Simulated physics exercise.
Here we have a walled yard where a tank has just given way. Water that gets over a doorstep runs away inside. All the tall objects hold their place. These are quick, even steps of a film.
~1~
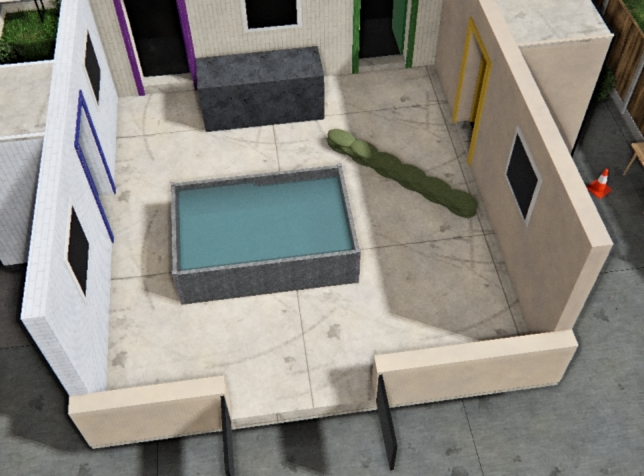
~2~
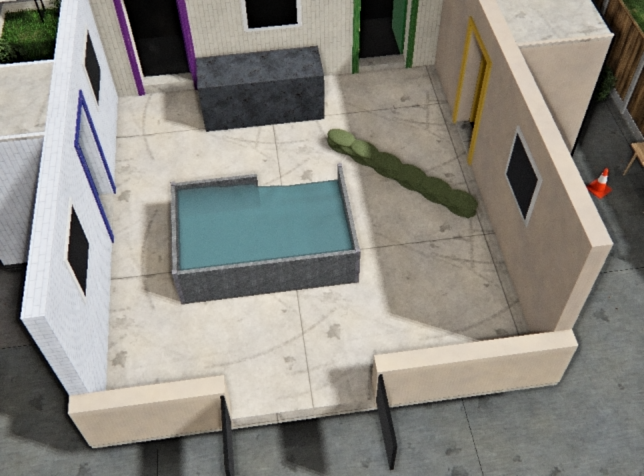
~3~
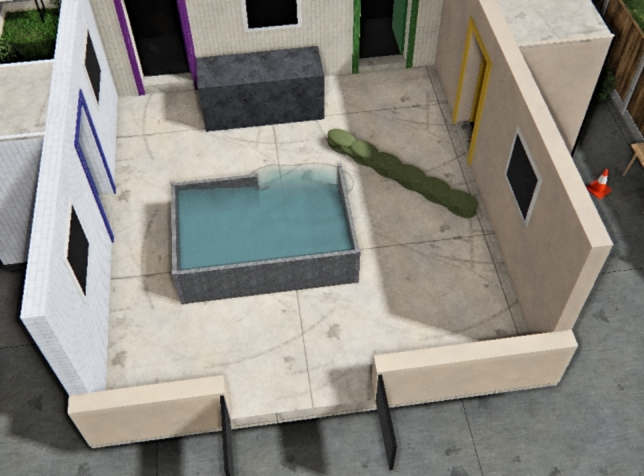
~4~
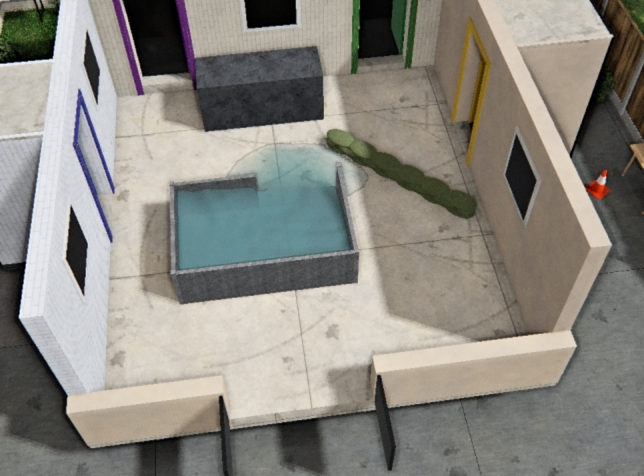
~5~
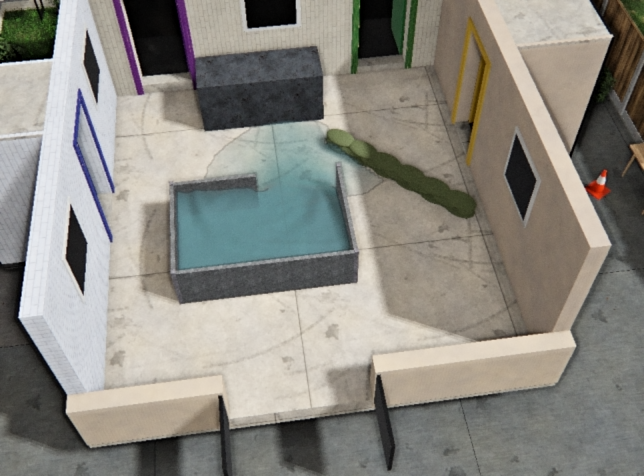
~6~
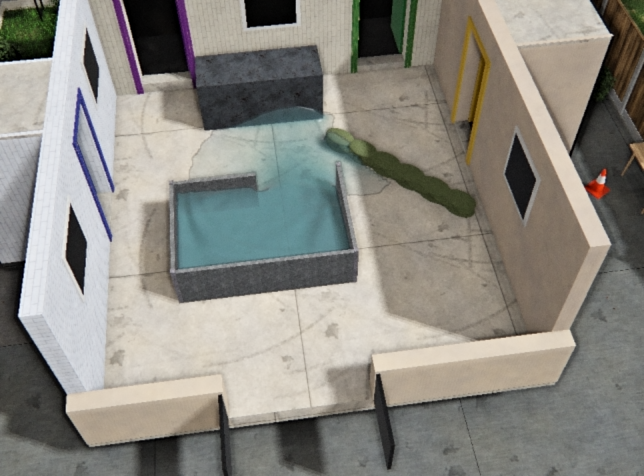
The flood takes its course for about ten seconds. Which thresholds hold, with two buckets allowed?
In the end: The green door stays under that; the blue door takes more than that; the yellow door takes more than that; the purple door stays under that.
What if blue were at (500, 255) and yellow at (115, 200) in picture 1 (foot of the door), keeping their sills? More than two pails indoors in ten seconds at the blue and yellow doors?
In short: The blue one lets less in; the yellow one is over.
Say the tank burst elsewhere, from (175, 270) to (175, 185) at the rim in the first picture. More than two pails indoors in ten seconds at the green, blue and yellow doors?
Green door takes less; blue door lets more in; yellow door keeps below it.
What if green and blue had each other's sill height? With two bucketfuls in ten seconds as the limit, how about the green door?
One by one: Green door passes that mark.
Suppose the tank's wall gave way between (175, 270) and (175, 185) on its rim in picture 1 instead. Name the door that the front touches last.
It is the yellow-painted one.
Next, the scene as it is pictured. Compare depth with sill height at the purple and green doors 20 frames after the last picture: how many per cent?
About 30 and 90 per cent.
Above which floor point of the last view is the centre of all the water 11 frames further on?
Near (277, 197).
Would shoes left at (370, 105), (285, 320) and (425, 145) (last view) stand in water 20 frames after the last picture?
In that order: Under water, no water, flooded.
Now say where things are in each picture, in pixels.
In the first picture, still water in the open tank at (262, 220).
In the second picture, the front is at a hidden place, out from the gap on the open tank's far side.
In the third picture, the front is at a hidden place, out from the gap on the open tank's far side.
In the fourth picture, the front is at (264, 149), out from the gap on the open tank's far side.
In the fifth picture, the front is at (258, 128), out from the gap on the open tank's far side.
In the sixth picture, the front is at (223, 130), out from the gap on the open tank's far side.
A moment on, water covers 20 % of the floor; the green door not reached, the blue door not reached, the yellow door not reached, the purple door not reached.
Next, water covers 45 % of the floor; the green door wet at the sill, nothing in, the blue door not reached, the yellow door wet at the sill, nothing in, the purple door not reached.
Then, water covers 70 % of the floor; the green door wet at the sill, nothing in, the blue door over two buckets in, the yellow door over two buckets in, the purple door wet at the sill, nothing in.
Later, water covers 85 % of the floor; the green door wet at the sill, nothing in, the blue door far over two buckets in, the yellow door far over two buckets in, the purple door wet at the sill, nothing in.
In the end, water covers 95 % of the floor; the green door wet at the sill, nothing in, the blue door far over two buckets in, the yellow door far over two buckets in, the purple door wet at the sill, nothing in.
